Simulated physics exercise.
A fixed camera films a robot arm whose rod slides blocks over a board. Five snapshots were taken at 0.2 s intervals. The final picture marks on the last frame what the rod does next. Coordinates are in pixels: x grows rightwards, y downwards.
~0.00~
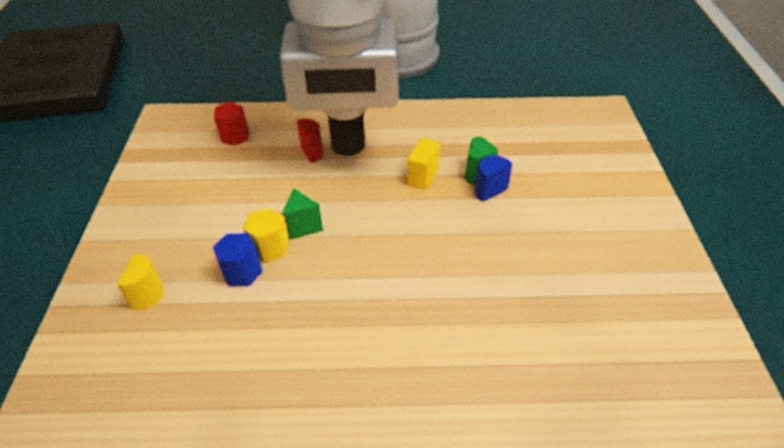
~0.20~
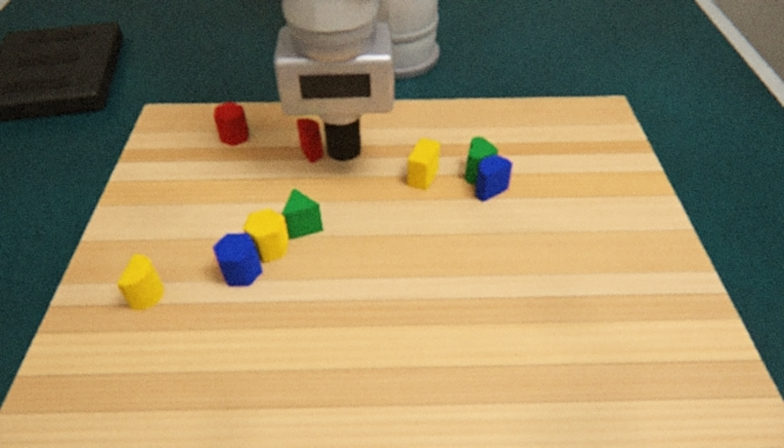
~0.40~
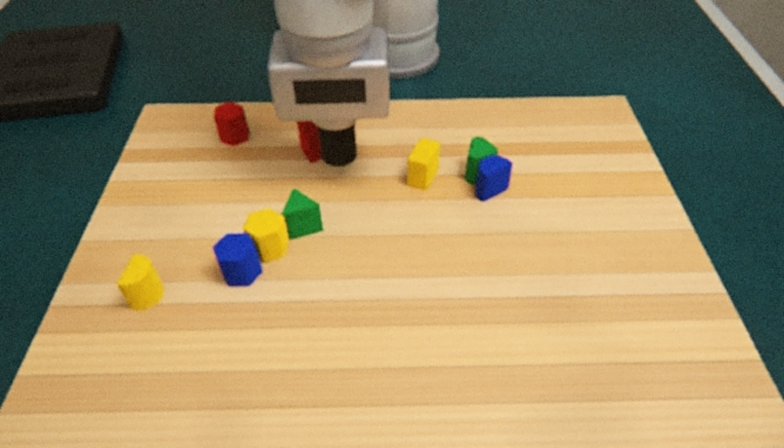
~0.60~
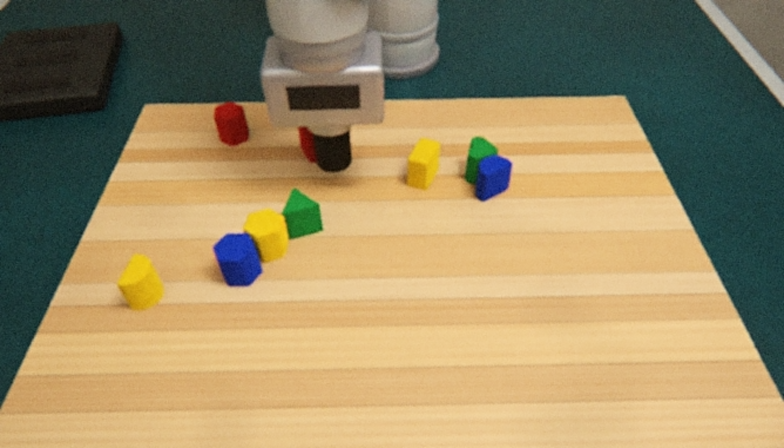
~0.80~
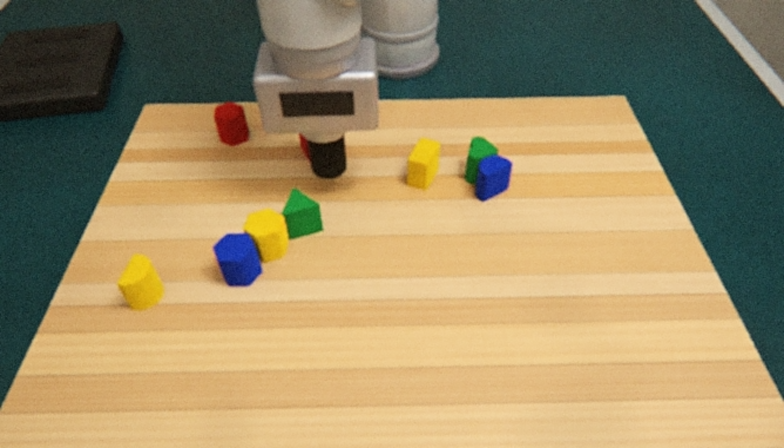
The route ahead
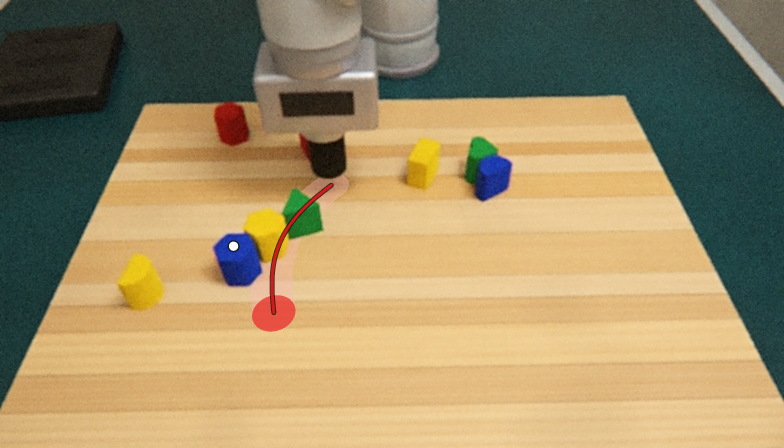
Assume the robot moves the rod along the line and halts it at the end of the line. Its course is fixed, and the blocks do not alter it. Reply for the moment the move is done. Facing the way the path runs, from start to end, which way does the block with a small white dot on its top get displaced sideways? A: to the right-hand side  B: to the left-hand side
Letter A.
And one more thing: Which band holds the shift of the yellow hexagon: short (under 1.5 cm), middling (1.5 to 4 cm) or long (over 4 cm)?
Result: Over 4 cm.
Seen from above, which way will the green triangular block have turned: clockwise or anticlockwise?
Anticlockwise.
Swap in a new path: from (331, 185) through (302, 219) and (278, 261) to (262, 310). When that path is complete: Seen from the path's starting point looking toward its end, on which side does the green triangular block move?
It shifts leftward.
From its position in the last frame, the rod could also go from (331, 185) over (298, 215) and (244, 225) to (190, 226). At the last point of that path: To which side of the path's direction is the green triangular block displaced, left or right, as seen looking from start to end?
It's pushed left.
The drawn path runs from (331, 185) over (295, 218) and (274, 261) to (274, 313); the dot is on the blue hexagon.
On the path given first. One third of the way, rod (292, 200); green triangular block (294, 214), turned 50° anticlockwise.
Two thirds of the way, rod (270, 244); blue hexagon (197, 270), turned 25° clockwise; yellow hexagon (238, 261), turned 50° clockwise; green triangular block (297, 246), turned 120° anticlockwise.
At the end, rod (269, 296); blue hexagon (190, 274), turned 50° clockwise; yellow hexagon (223, 292), turned 100° clockwise; green triangular block (300, 252), turned 140° anticlockwise; red D-shaped block not moved.
